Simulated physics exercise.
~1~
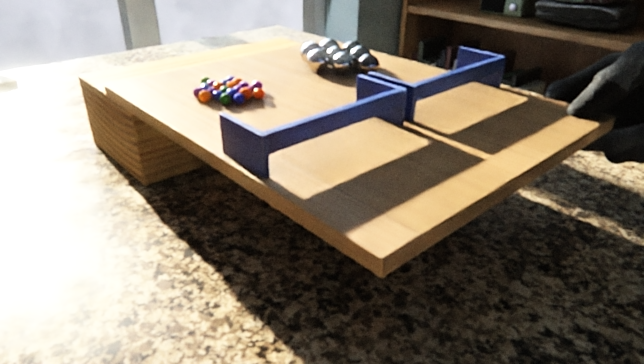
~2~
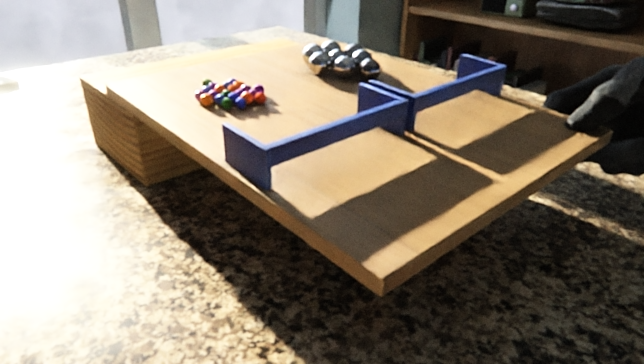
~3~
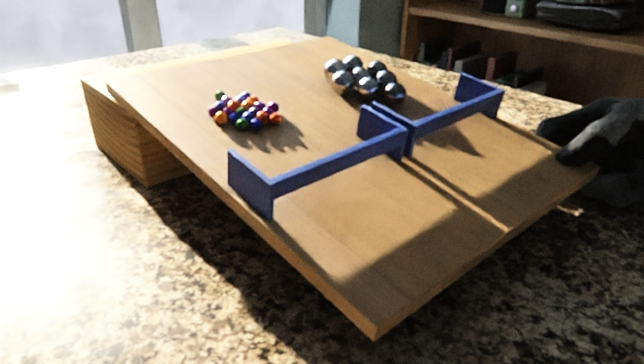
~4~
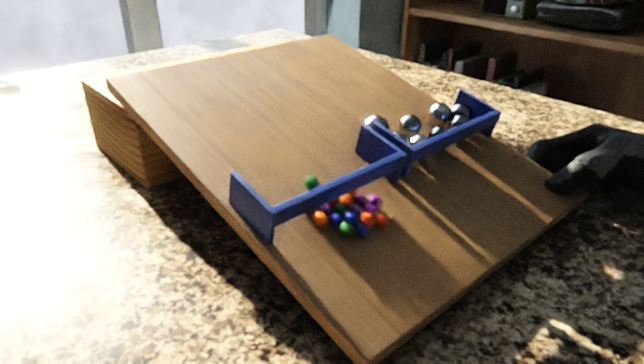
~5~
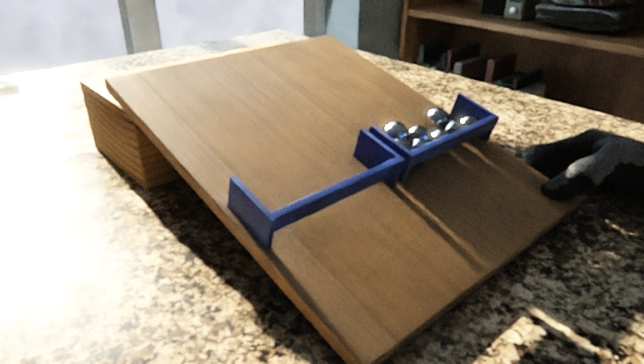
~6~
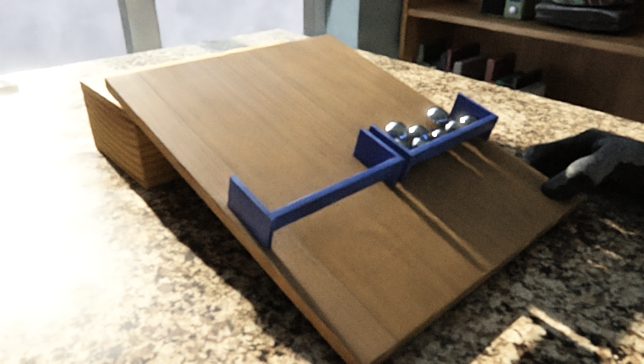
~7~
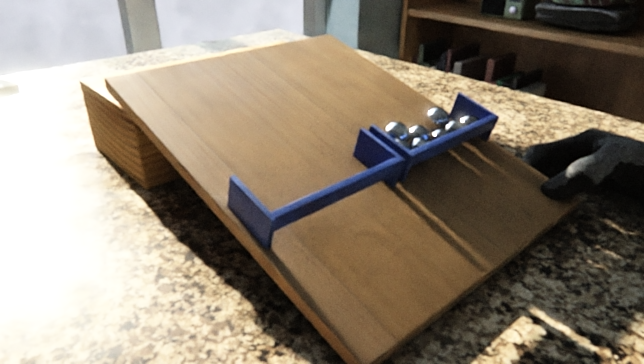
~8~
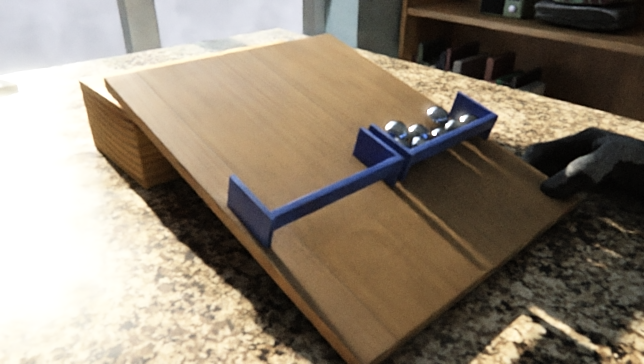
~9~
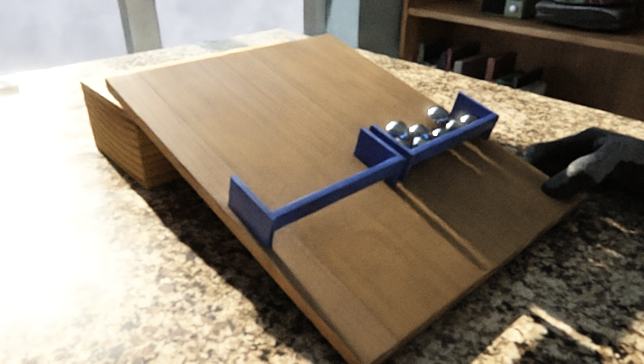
A wooden board rests on a wooden block at the left of a speckled counter, its free end held up by a dark-gloved hand at the right, seen from slightly above by a gently swaying camera. Two blue bars on feet cross it, with small multicoloured balls above the nearer bar and larger silvery balls above the farther one. The hand lowers the free end, and both groups begin moving down the steepening slope. The colourful balls pass beneath their bar and leave the board, while the silvery ones stop against theirs. Finally, the board lies tilted and still, the silvery balls gathered behind the far bar.
